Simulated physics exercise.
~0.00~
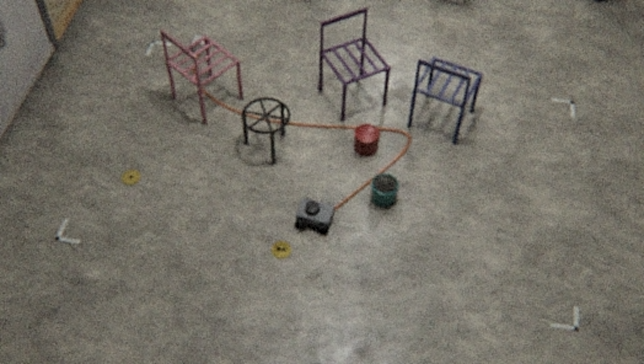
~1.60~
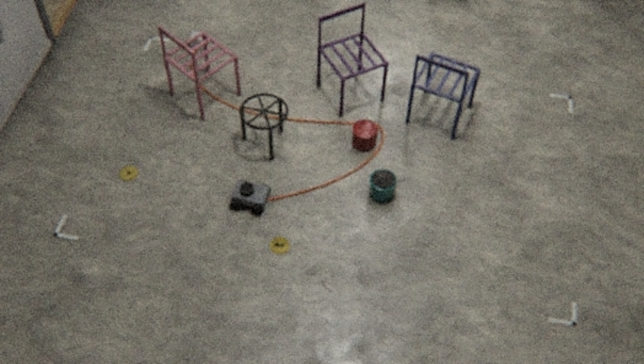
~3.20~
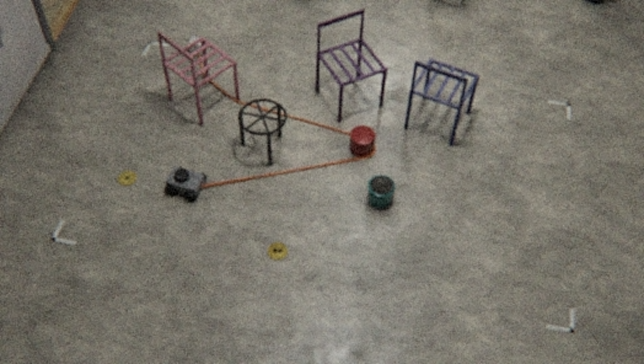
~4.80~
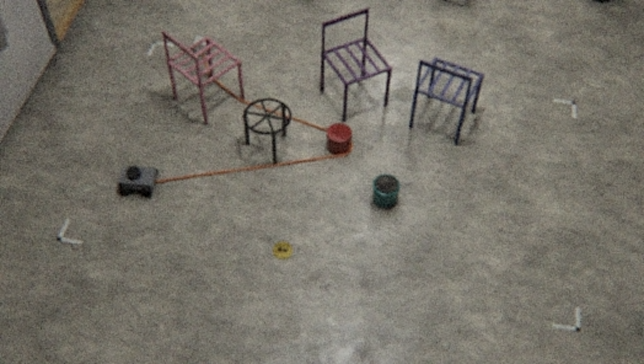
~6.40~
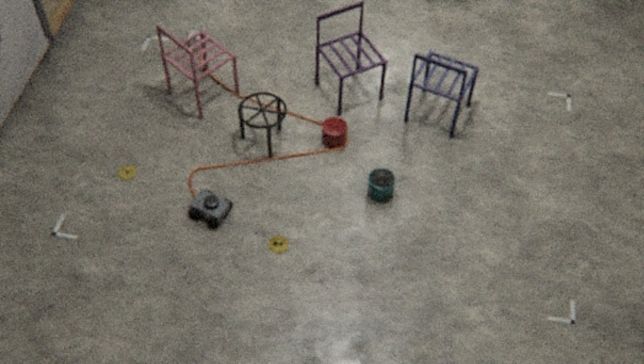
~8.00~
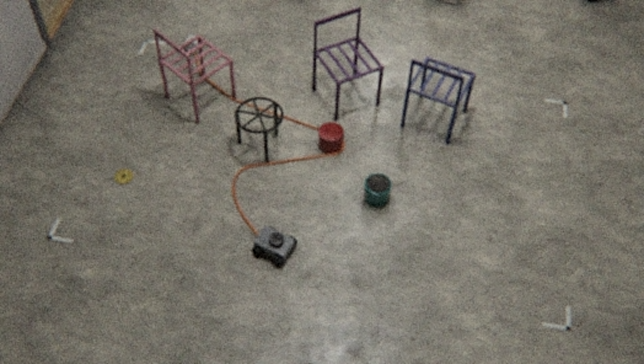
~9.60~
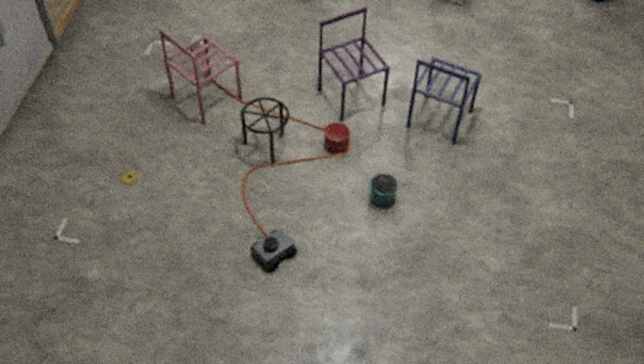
To begin with, a small dark cart sits on a grey floor near a teal pot, its orange lead curving past a red tub and a black stool towards a pink chair, with purple and blue chairs standing nearby. The cart drives left, and the loop of lead draws in tight around the red tub. As it reaches the yellow mark on the left, the lead drags the tub a short way left. The cart then heads back right and towards the viewer, leaving the lead slack. It ends over the other yellow mark, with the pot, stool and chairs still in place.
